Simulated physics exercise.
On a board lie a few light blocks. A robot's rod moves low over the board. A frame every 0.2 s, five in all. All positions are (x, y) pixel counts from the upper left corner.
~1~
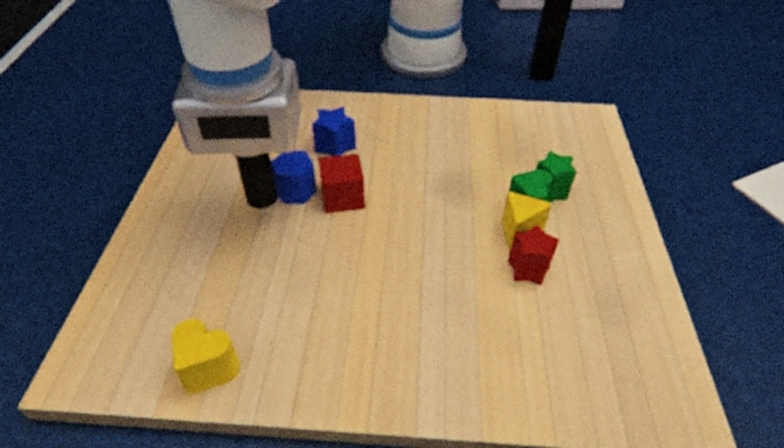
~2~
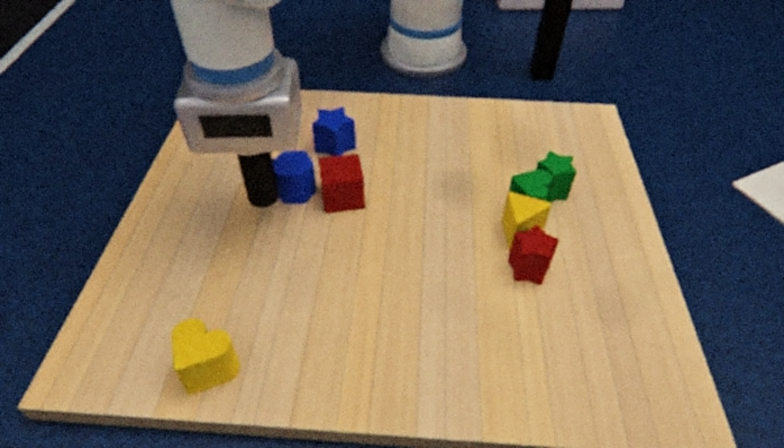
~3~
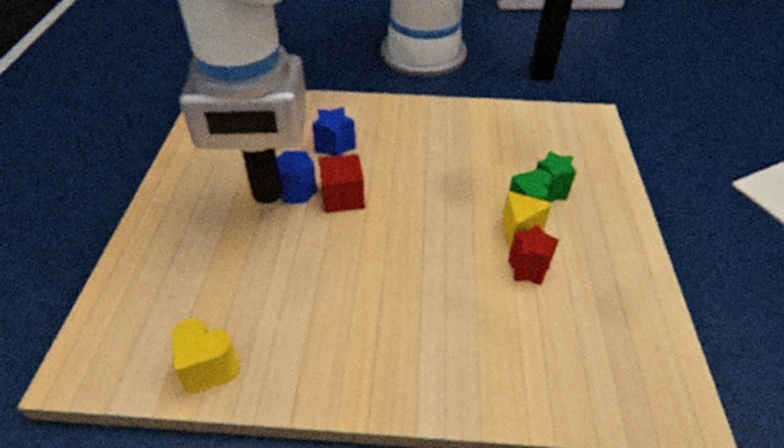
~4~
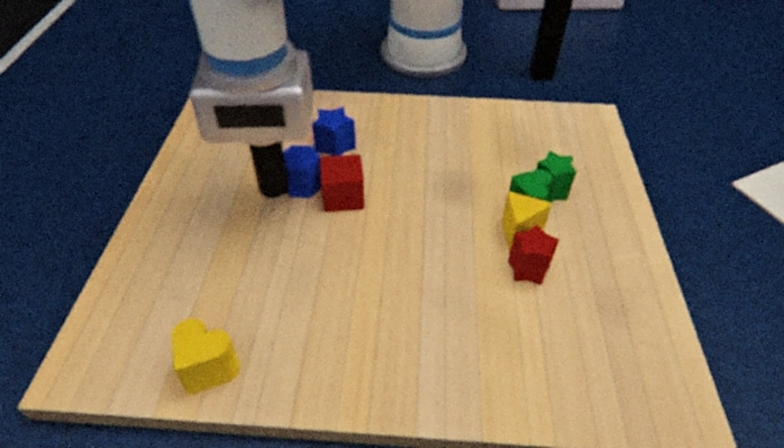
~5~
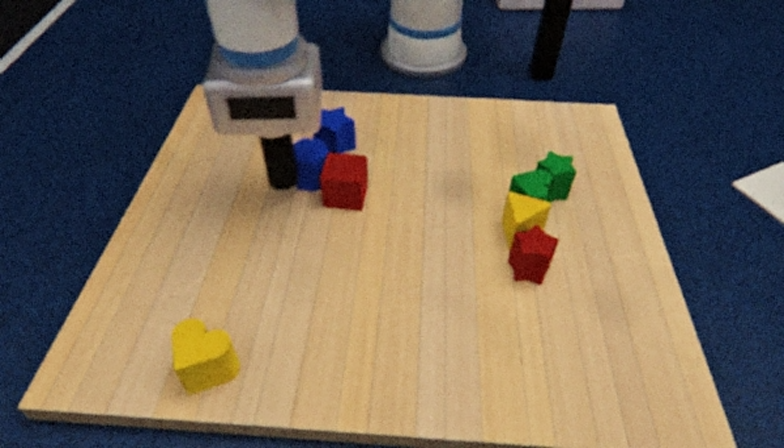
The clip opens with a robot's dark rod beside a blue block, near a blue star and a red block on a wooden board. The rod edges right, then nudges the blue block slightly right and away toward the star. The red block shifts a little right, while the other blocks stay still.
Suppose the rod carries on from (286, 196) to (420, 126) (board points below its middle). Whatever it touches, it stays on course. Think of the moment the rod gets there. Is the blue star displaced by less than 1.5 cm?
Answer: No.
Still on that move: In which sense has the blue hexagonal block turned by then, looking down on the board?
From above, it turns counterclockwise.
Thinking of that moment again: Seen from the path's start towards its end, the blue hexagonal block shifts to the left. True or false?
It is true.
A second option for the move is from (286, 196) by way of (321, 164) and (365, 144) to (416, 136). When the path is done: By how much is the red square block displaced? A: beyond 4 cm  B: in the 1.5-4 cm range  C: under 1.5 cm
C: Under 1.5 cm.
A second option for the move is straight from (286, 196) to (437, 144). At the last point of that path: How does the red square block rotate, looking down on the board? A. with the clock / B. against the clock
The answer is A.
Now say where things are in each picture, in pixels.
In the first picture, tip of the rod at (262, 199), middles of tops, blue hexagonal block at (292, 162), blue star at (333, 118), red square block at (341, 168).
In the second picture, rod at (264, 198), nothing pushed.
In the third picture, rod at (268, 194), nothing pushed.
In the fourth picture, rod at (274, 188), blue hexagonal block at (299, 157).
In the fifth picture, rod at (283, 181), blue hexagonal block at (308, 150), blue star at (333, 118), red square block at (344, 167).
On the path given first. One third of the way, rod at (335, 156); blue hexagonal block at (347, 123), turned 35° anticlockwise; blue star at (340, 104), turned 45° anticlockwise; red square block at (350, 165), turned 25° clockwise.
Two thirds of the way, rod at (381, 132); blue hexagonal block at (373, 100), turned 100° anticlockwise; blue star at (342, 94), turned 95° anticlockwise; red square block at (351, 165), turned 30° clockwise.
At the end, rod at (421, 111); blue hexagonal block at (378, 95), turned 130° anticlockwise; blue star at (342, 94), turned 95° anticlockwise; red square block at (351, 165), turned 30° clockwise.
